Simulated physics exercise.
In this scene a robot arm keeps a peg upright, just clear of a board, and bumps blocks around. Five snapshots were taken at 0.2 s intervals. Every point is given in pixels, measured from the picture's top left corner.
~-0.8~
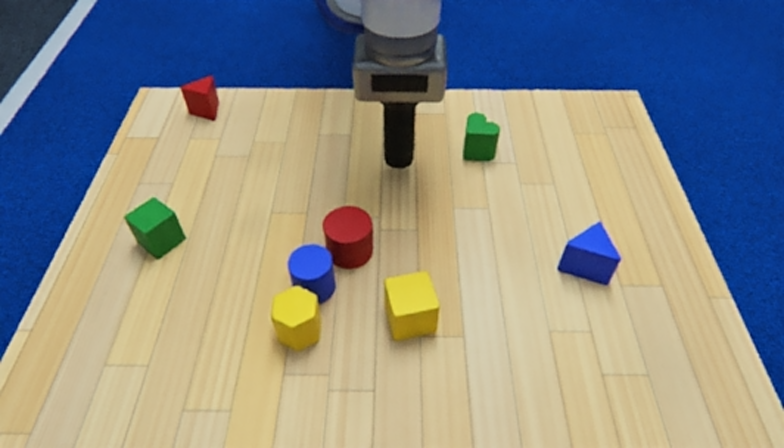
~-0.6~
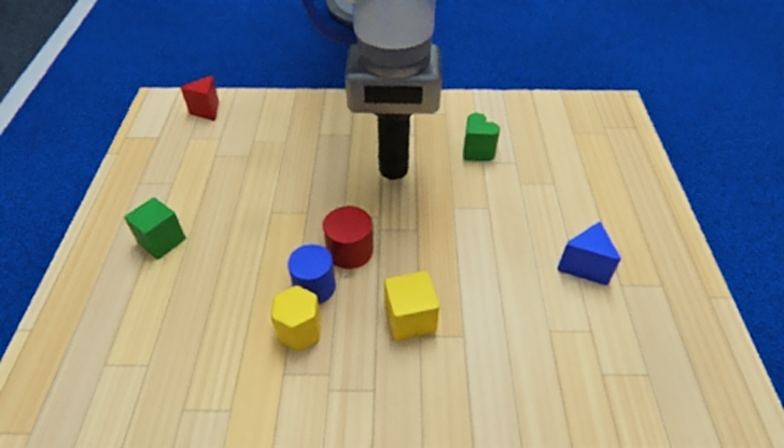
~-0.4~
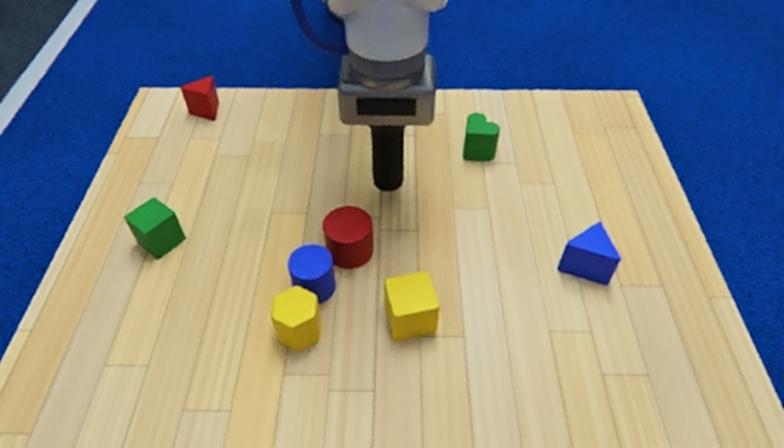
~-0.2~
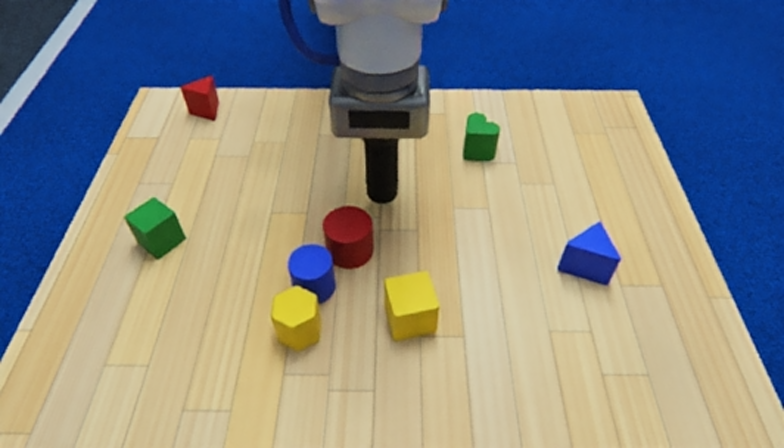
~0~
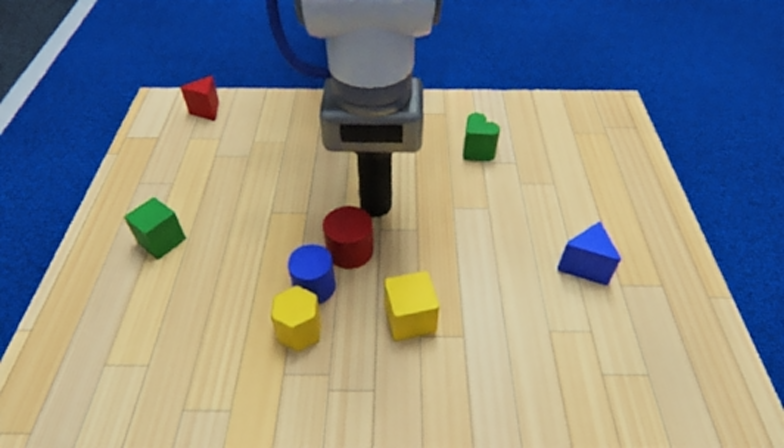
Above a wooden board on a blue floor, a robot arm moved its dark peg slowly toward the viewer and slightly left, nearing the red cylinder, while all the coloured blocks stayed still.
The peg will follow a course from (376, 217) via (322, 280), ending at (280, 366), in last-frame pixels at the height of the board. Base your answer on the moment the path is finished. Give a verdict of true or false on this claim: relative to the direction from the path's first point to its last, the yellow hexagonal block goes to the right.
False - the claim does not hold.
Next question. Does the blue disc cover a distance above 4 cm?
I'd say yes.
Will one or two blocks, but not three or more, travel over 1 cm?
The answer is no.
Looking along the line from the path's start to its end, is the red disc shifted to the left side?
Final answer: No.
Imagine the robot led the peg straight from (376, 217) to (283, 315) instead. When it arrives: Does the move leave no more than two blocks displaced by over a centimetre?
No, that is not what happens.
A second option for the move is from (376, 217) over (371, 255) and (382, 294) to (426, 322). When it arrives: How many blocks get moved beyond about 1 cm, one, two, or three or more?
A group of three or more is moved.
On the path given first. One third of the way, peg (339, 247); yellow hexagonal block (281, 326), turned 50° anticlockwise; blue disc (273, 289); red disc (314, 261).
Two thirds of the way, peg (303, 296); yellow hexagonal block (268, 361), turned 95° anticlockwise; blue disc (216, 320); red disc (270, 314).
At the end, peg (277, 357); yellow hexagonal block (262, 399), turned 130° anticlockwise; blue disc (199, 326); red disc (223, 366); yellow square block still.
